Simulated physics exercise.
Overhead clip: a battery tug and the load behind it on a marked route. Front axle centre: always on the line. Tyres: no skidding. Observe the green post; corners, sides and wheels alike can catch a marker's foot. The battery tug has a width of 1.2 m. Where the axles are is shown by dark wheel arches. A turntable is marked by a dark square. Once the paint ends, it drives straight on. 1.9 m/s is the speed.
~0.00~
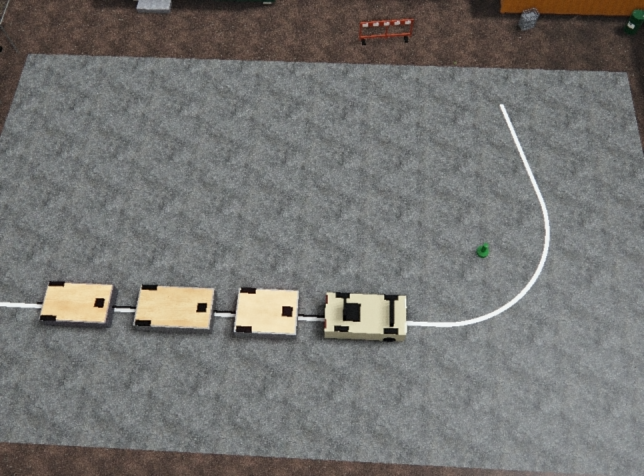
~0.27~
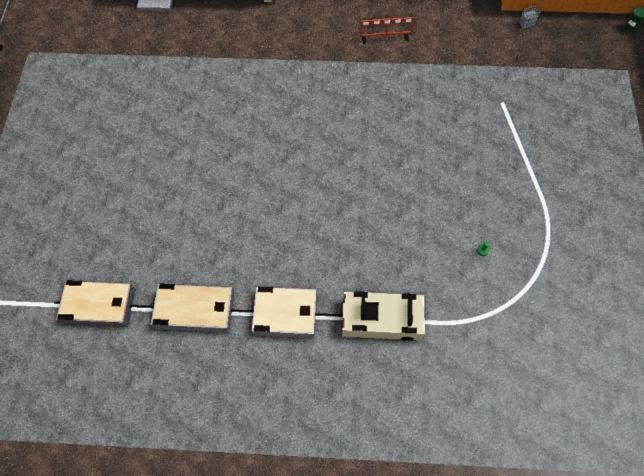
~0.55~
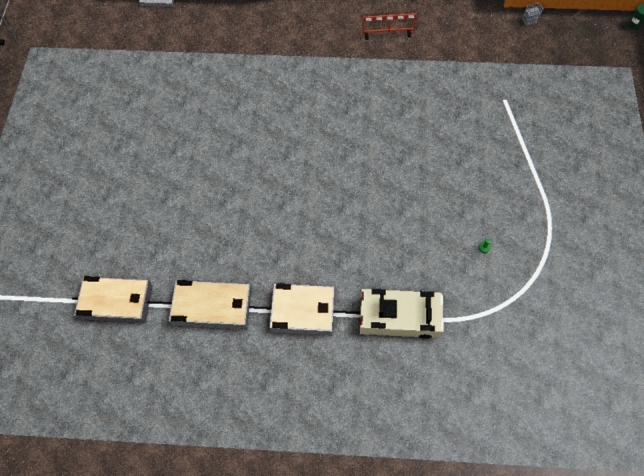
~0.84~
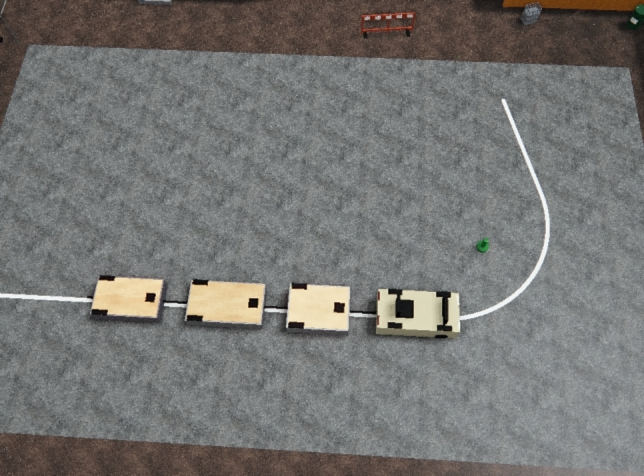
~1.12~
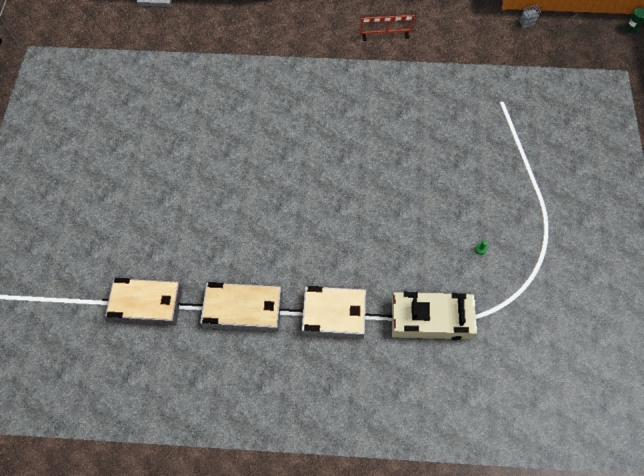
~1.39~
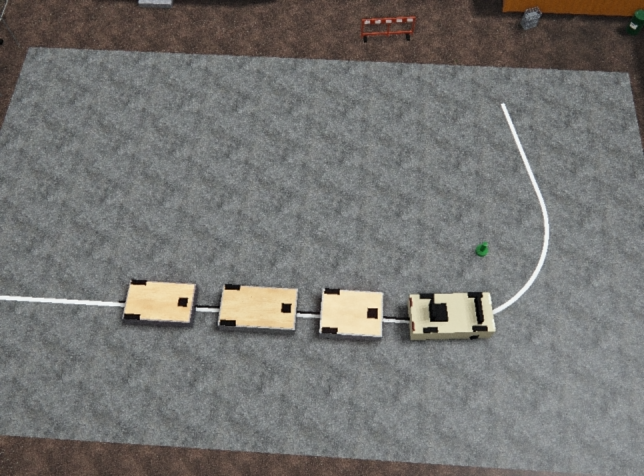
At the start, a pale tug with three flat wooden-looking trailers sits on a white line across grey ground, left of a curve and a small green post. The train rolls steadily right along the line, and the tug begins turning slightly left into the bend, below the post.
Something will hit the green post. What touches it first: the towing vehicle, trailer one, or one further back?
Answer: A rear trailer.
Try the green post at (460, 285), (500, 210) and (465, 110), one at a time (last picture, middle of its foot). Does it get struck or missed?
One: Gets hit. Two: Gets hit. Three: Stays safe.
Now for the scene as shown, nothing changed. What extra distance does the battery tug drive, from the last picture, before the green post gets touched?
I'd reckon around 9.0 metres from the last picture.
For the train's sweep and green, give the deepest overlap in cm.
I'd put green at close to 40.
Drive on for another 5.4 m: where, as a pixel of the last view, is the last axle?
(295, 308).
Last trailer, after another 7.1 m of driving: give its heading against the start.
Around 5 degrees.
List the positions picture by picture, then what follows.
The first frame shows nose (401, 315); last axle (53, 301); still straight; green (483, 250); 3 trailers.
The second frame shows nose (419, 314); last axle (70, 300); still straight.
The third frame shows nose (438, 312); last axle (88, 296); still straight.
The fourth frame shows nose (454, 312); last axle (103, 295); still straight.
The fifth frame shows nose (470, 313); last axle (119, 297); turned 2°.
The sixth frame shows nose (487, 312); last axle (136, 299); turned 5°; green (483, 249).
After 4.0 s, the last axle is at (286, 308) of the last picture, on the line.
After 6.3 s, the last axle is at (405, 305) of the last picture, 30 cm off the line; the second trailer has hit green.
After 9.4 s, the last axle is at (513, 209) of the last picture, 125 cm off the line.
After 12.1 s, the last axle is at (499, 86) of the last picture, 15 cm off the line; 1 of 1 struck in all.
